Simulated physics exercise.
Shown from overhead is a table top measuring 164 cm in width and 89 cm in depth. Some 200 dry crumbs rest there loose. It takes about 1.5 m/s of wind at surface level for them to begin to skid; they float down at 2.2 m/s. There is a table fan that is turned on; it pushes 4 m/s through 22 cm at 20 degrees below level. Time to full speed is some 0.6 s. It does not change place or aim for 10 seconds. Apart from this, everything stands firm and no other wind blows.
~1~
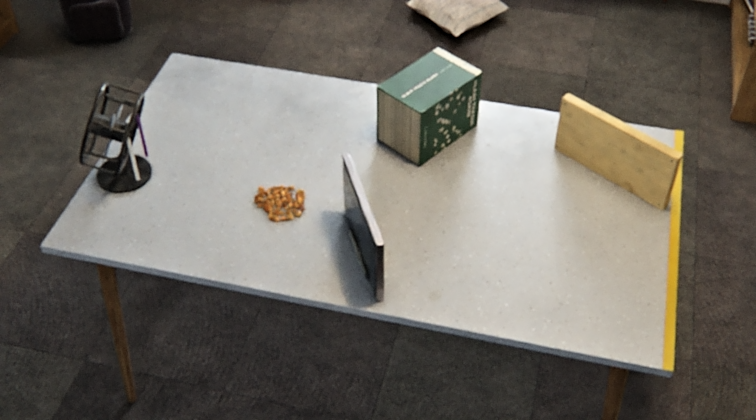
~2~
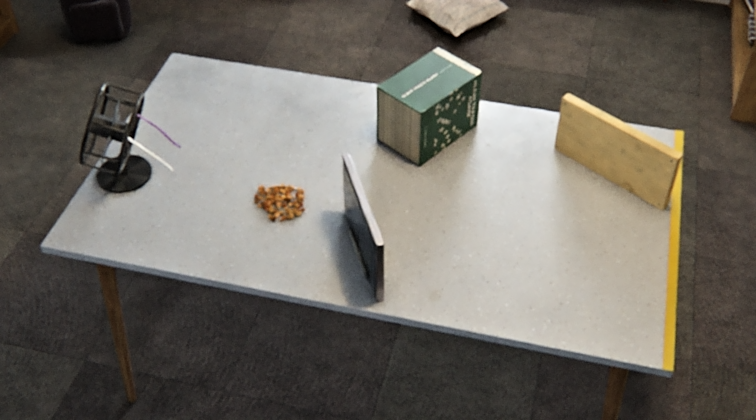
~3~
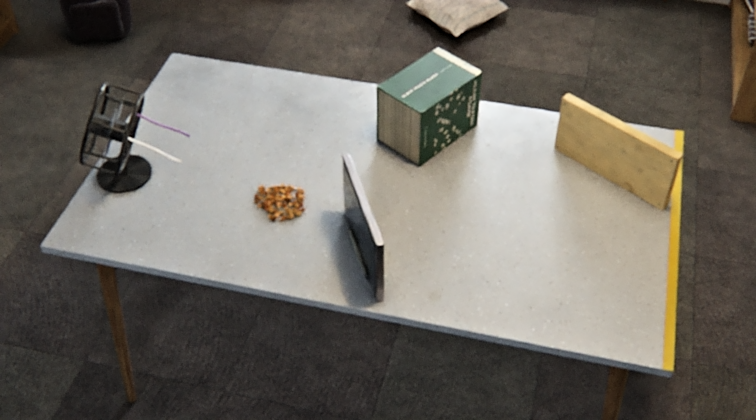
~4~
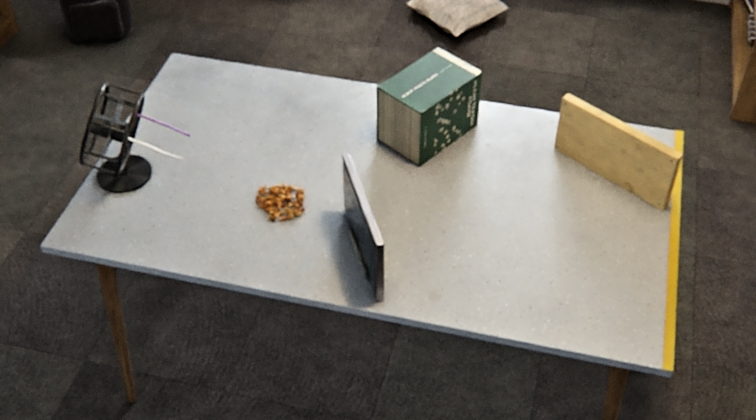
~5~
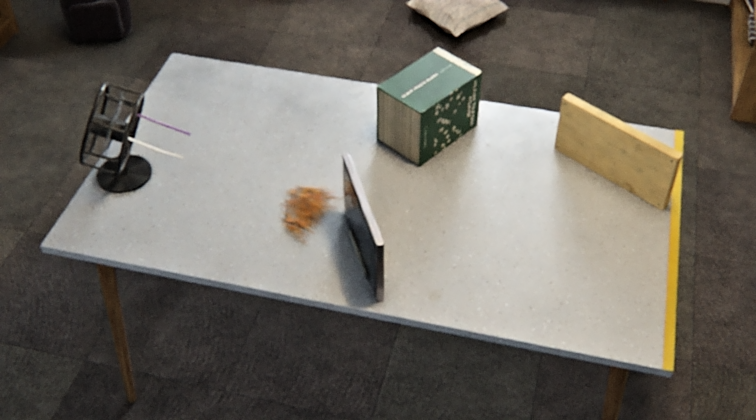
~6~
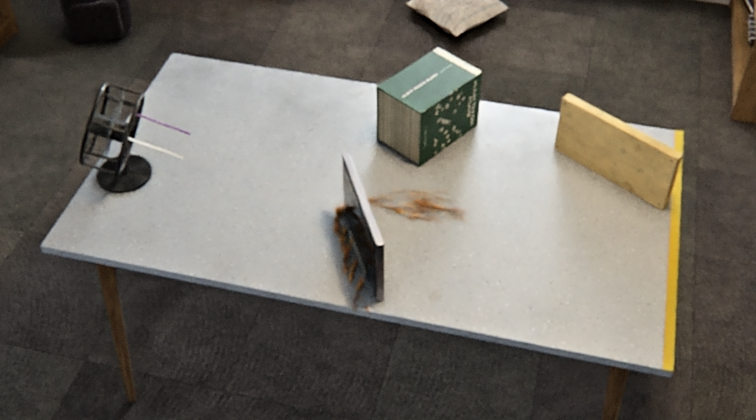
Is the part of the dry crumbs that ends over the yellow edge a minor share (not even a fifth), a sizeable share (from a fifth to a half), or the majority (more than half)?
It is a sizeable share.
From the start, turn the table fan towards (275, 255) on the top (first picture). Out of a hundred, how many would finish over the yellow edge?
That would come out around 0 in a hundred.
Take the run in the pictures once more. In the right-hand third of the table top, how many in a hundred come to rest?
15 %.
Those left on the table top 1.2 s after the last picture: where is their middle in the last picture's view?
Centre estimate: (576, 277) px.
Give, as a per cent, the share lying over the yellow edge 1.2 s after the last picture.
30 % or thereabouts.
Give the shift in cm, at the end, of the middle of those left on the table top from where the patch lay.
About 90 centimetres.
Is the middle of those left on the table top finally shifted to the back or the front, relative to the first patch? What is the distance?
Shifted forward by about 5 cm.
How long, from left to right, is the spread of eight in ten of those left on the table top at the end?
About 90 cm.
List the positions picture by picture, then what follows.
In the first picture, the middle of the dry crumbs is near (282, 201), none has stirred yet and the mouth of the table fan is at (113, 129).
In the second picture, the middle of the dry crumbs is near (282, 199), none has stirred yet and the yellow edge is centred on (679, 237).
In the third picture, the middle of the dry crumbs is near (282, 199), none has stirred yet, the top of a laptop is at (362, 197) and the top of a book is at (430, 79).
In the fourth picture, the middle of the dry crumbs is near (282, 199) and none has stirred yet.
In the fifth picture, the middle of the dry crumbs is near (308, 209), the farthest in sight from the table fan is at (338, 198) and about 90 % have left their places.
In the sixth picture, the middle of the dry crumbs is near (379, 206), the farthest in sight from the table fan is at (461, 219) and all have left their places.
Then, 1.2 s after the last picture, 9 % are on the move or not yet settled, 34 % are over the yellow edge; the middle of those still in play is near (576, 277).
Then, 2.4 s after the last picture, 4 % are on the move or not yet settled, 34 % are over the yellow edge; the middle of those still in play is near (611, 280).
Then, 4.7 s after the last picture, 3 % are on the move or not yet settled, 34 % are over the yellow edge; the middle of those still in play is near (611, 280).
Then, 9.2 s after the last picture, at the end, 34 % are over the yellow edge; the middle of those still in play is near (611, 280).
